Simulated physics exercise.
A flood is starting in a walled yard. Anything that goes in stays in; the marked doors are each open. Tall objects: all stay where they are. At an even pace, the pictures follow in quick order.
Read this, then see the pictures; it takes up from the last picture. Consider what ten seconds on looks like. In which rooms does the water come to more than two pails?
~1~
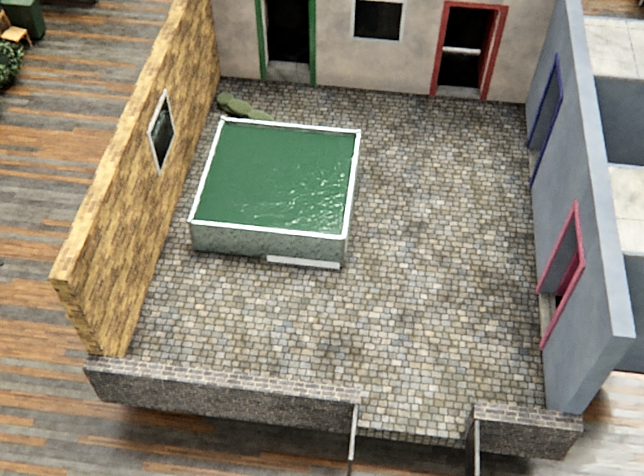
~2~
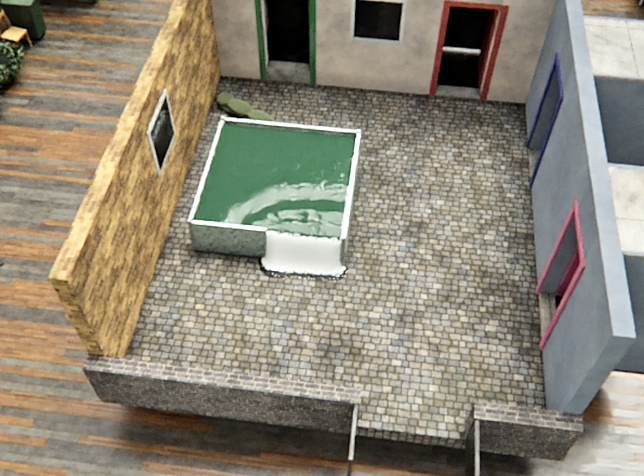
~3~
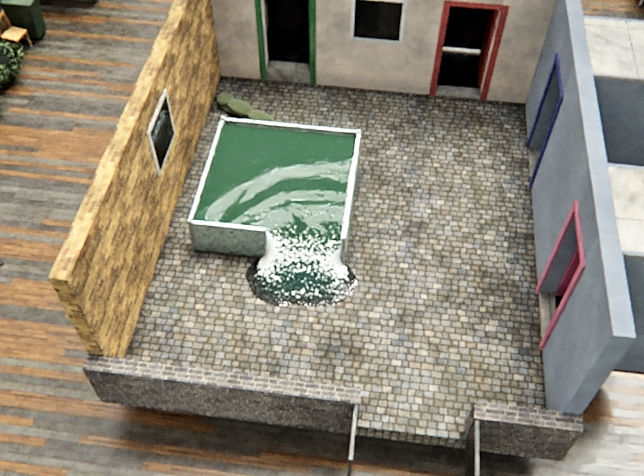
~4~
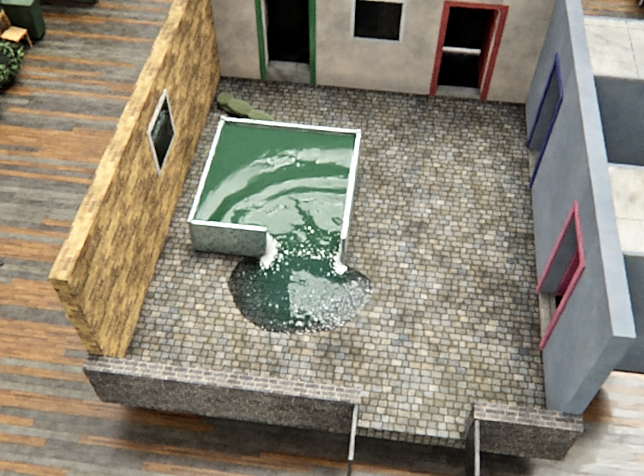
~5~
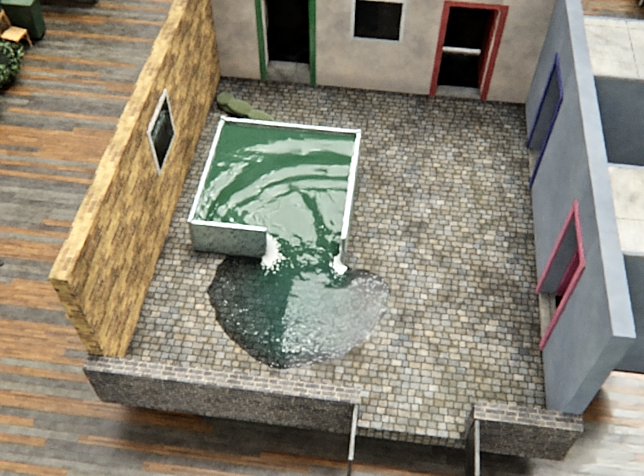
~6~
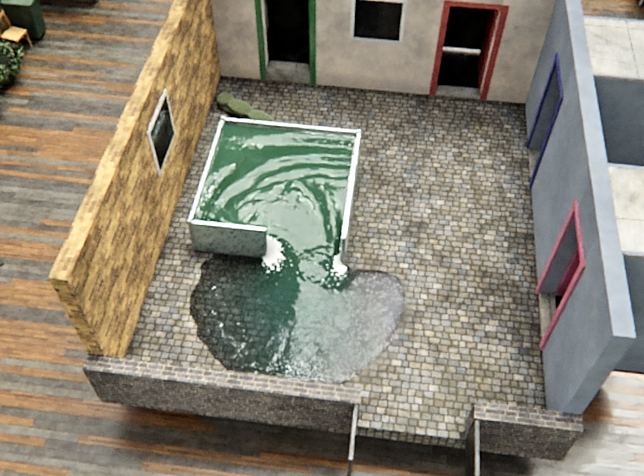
Behind the blue door, two pails or fewer; behind the green door, two pails or fewer; behind the red door, two pails or fewer; behind the pink door, two pails or fewer.
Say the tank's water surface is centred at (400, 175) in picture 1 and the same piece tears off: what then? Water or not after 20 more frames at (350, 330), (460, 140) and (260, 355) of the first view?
Points in order: Inundated; not reached; inundated.
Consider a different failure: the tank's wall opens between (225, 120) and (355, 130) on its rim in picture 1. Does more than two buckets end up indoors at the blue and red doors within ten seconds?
Lab note - blue door tops the mark, red door tops the mark.
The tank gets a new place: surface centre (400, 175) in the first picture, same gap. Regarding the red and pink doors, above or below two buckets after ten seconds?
The red one falls short, the pink one overshoots it.
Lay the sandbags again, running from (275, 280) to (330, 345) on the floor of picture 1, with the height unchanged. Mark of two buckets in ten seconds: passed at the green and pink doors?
The green door remains within bounds while the pink door overshoots.
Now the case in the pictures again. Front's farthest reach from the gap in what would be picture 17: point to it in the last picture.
Farthest reach: About (530, 431).
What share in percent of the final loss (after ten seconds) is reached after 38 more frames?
Close to 70 %.
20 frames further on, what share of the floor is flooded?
My estimate is near 40 per cent.
A moment on, water covers 25 % of the floor; the blue door not reached, the green door not reached, the red door not reached, the pink door not reached.
Next, water covers 30 % of the floor; the blue door not reached, the green door not reached, the red door not reached, the pink door not reached.
Then, water covers 40 % of the floor; the blue door not reached, the green door not reached, the red door not reached, the pink door wet at the sill, nothing in.
Later, water covers 75 % of the floor; the blue door wet at the sill, nothing in, the green door wet at the sill, nothing in, the red door not reached, the pink door wet at the sill, nothing in.
In the end, water covers 95 % of the floor; the blue door wet at the sill, nothing in, the green door wet at the sill, nothing in, the red door wet at the sill, nothing in, the pink door under two buckets in.
